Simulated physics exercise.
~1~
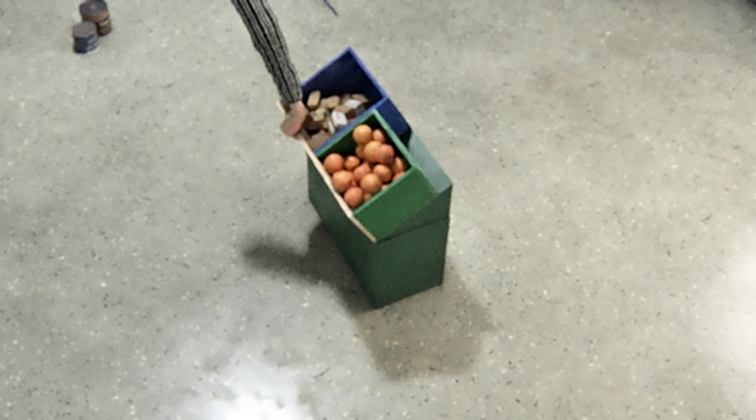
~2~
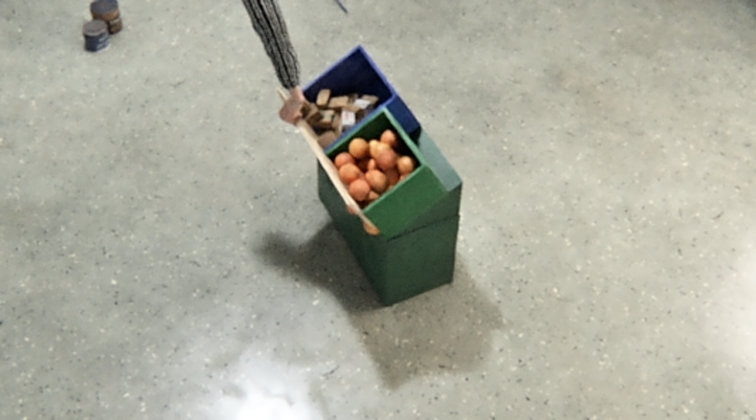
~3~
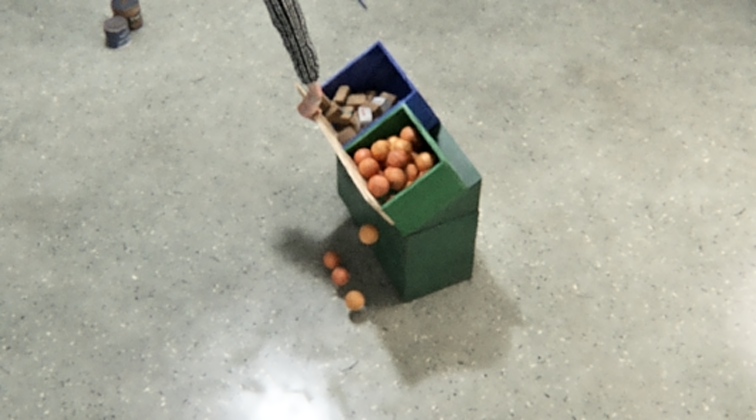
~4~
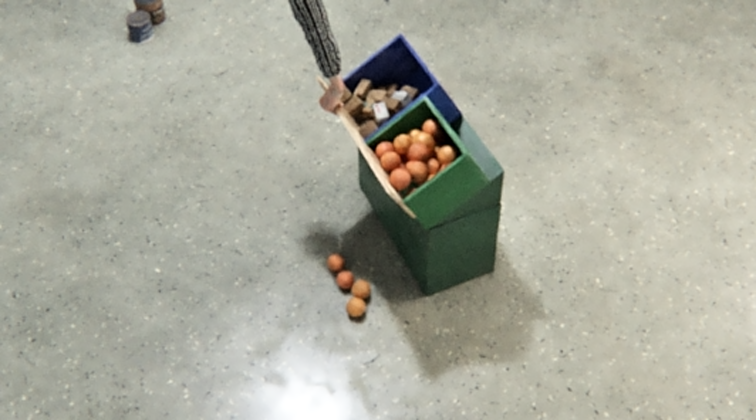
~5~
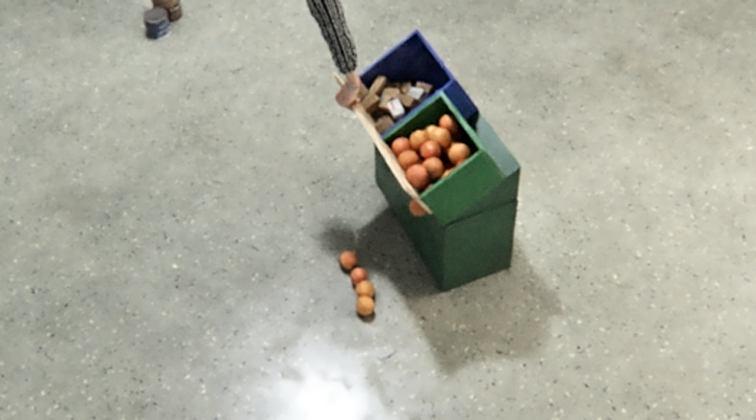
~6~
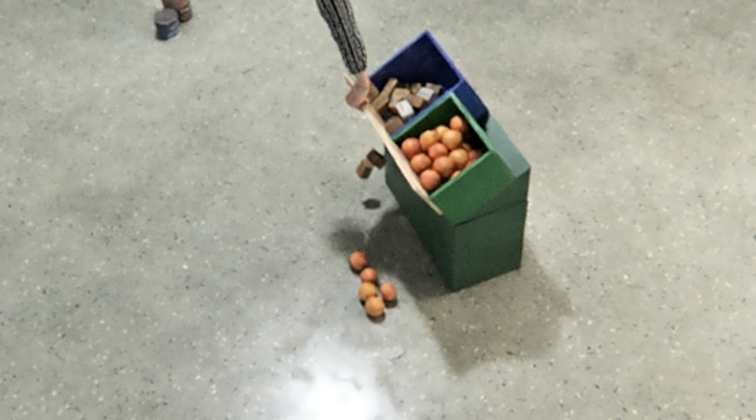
A green hopper heaped with orange balls stands beside a blue hopper of little brown and pale parcels, both on a green base and seen from above on a speckled grey floor. A thin wooden gate leans along their lower left side, below a dark ribbed column, and two small drums sit at upper left. As the gate lifts slightly, a few balls slip out and drop to the floor, where four gather. Later another ball joins them and a couple of parcels tumble from the blue hopper, still in midair at the end, while both hoppers stay mostly full.
